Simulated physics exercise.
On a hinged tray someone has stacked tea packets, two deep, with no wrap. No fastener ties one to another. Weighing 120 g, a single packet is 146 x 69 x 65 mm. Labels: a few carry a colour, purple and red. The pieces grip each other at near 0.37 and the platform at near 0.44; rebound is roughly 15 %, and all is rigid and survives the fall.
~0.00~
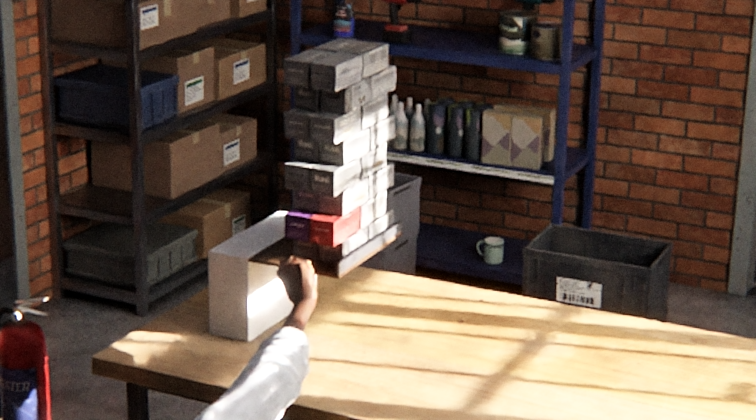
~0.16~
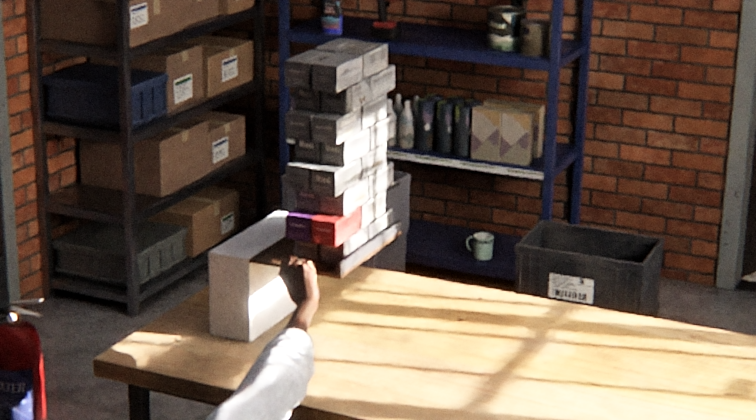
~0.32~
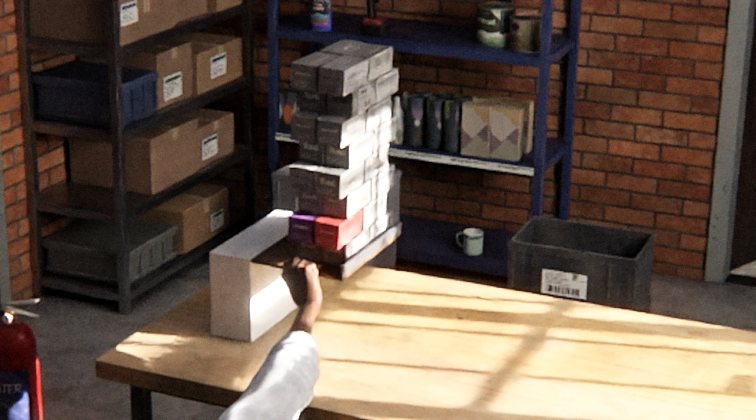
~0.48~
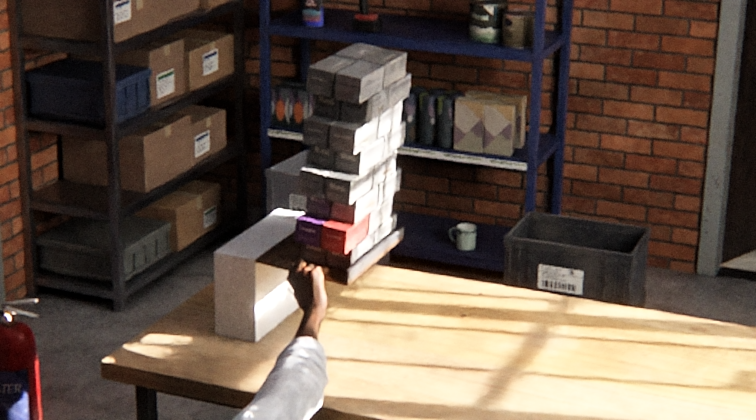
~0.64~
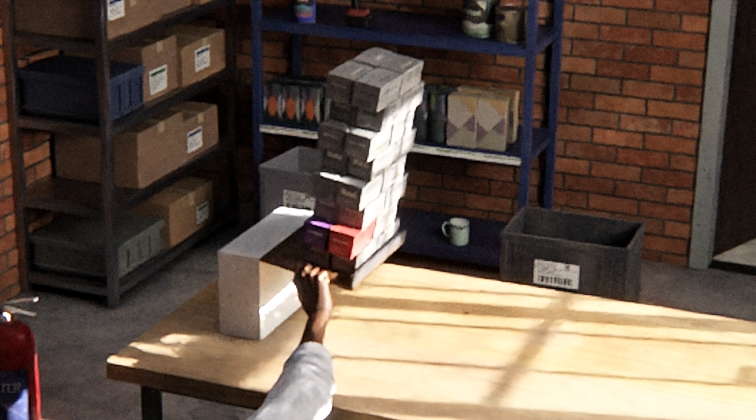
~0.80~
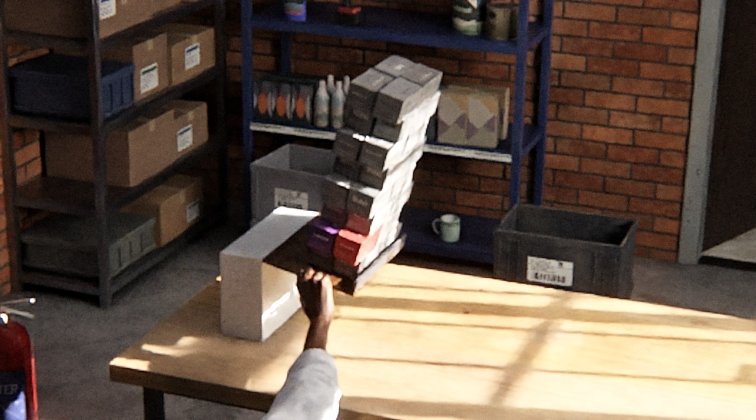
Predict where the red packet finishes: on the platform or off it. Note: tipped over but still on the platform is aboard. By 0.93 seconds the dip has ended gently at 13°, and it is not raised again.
Off it.
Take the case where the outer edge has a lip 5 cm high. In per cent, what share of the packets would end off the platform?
Then 80 per cent.
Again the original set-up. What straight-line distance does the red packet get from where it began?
Roughly 33 cm.
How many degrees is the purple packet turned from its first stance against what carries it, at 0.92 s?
Some 10 degrees.
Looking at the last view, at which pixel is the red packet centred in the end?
It finishes near pixel (402, 341) of the last picture.
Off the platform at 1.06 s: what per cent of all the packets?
60 %.
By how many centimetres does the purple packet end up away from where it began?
Purple 6.
By 0.92 s, slope 13°; 6 of the 32 packets off the platform; red packet tilted 10°; purple packet tilted 9°.
By 1.06 s, slope 13°; 20 of the 32 packets off the platform; red packet tilted 27°; purple packet tilted 26°.
By 1.22 s, slope 13°; 26 of the 32 packets off the platform; red packet on its side; purple packet tilted 22°.
By 1.40 s, slope 13°; 26 of the 32 packets off the platform; red packet on its side; purple packet tilted 28°.
When it is over (2.1 s), slope 13°; 26 of the 32 packets off the platform; red packet on its side; purple packet tilted 28°. In pixels of the last frame, middles, red packet near (401, 341), purple packet near (343, 236).
